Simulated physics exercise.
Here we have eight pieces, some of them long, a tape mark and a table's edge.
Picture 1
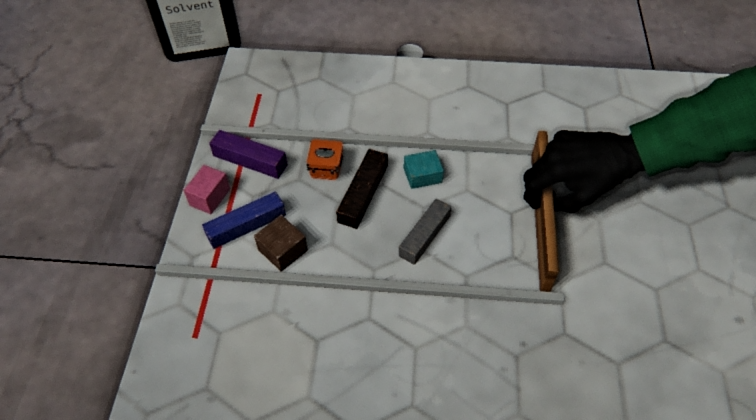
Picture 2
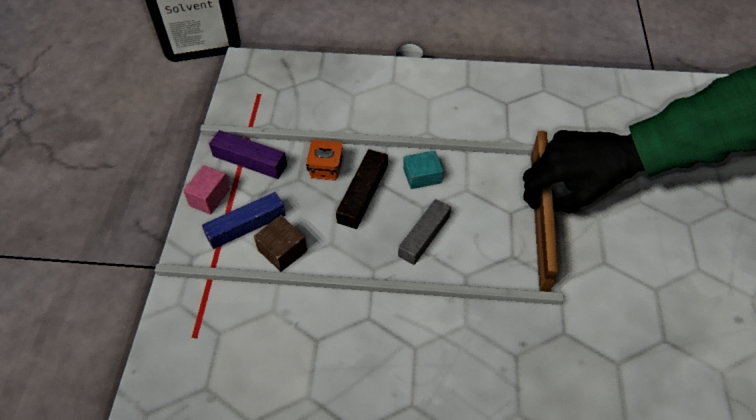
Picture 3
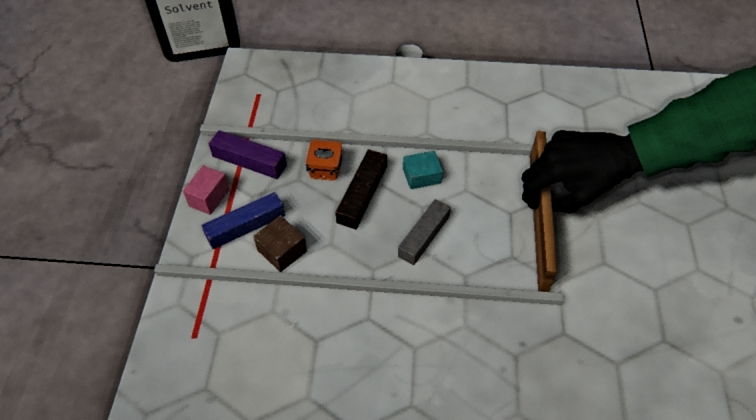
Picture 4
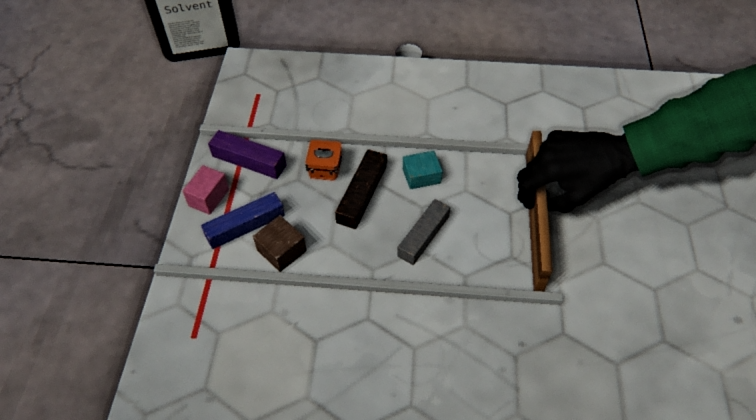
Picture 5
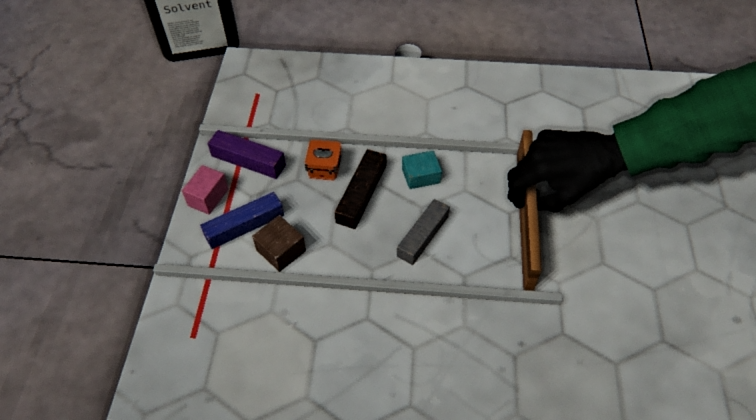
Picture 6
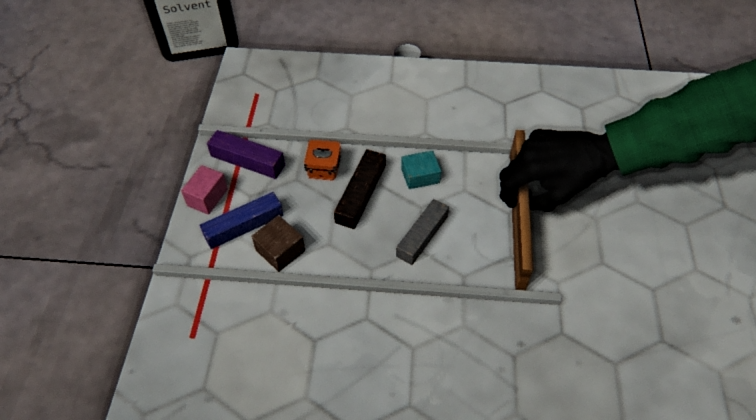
The clip opens on colourful blocks and bars lying between two pale rails on a hexagon-patterned surface, with a red line crossing at left. A black-gloved hand holds a wooden board upright at right, at first almost still, then slides it slightly left while the pieces stay put, untouched.
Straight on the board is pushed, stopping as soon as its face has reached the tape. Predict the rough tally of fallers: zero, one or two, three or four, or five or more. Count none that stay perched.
Tally: Three or four.
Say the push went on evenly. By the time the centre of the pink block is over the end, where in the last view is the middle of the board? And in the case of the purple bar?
Middle approx. at (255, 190), then approx. at (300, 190).
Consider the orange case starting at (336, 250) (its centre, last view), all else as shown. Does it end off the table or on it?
I reckon the orange case stays in place.
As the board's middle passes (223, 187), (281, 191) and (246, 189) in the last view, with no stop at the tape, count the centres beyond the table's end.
Per position: 4 / 1 / 3.
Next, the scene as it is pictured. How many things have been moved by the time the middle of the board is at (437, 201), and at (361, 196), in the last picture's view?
At that stage 2; at the next, 5.
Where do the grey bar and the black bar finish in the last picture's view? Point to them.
In the last picture the grey bar sits at (212, 219) while the black bar sits at (193, 179).
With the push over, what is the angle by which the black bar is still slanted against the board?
Somewhere near 15 degrees, I'd say.
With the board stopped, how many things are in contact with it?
Looks like 2 of them, all told.
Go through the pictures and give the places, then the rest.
In the first frame, pink block (207, 190); purple bar (249, 154); blue bar (245, 220); board (544, 208); tape (231, 200).
In the second frame, purple bar (248, 154); grey bar (425, 231).
In the third frame, blue bar (244, 220); board (542, 208).
In the fourth frame, pink block (206, 190); black bar (362, 188).
In the fifth frame, purple bar (247, 154); turquoise block (422, 170).
In the sixth frame, pink block (205, 190); purple bar (246, 154); blue bar (243, 220); board (520, 207); tape (229, 200).
Early on, none off yet; pink block at rest near (205, 190); purple bar at rest near (246, 154); blue bar at rest near (243, 220).
A while later, none off yet; pink block at rest near (205, 190); purple bar travelled a little near (204, 152); blue bar moving near (233, 221).
Finally, the number that fall off is three or four; lost, orange case, blue bar, purple bar and pink block.
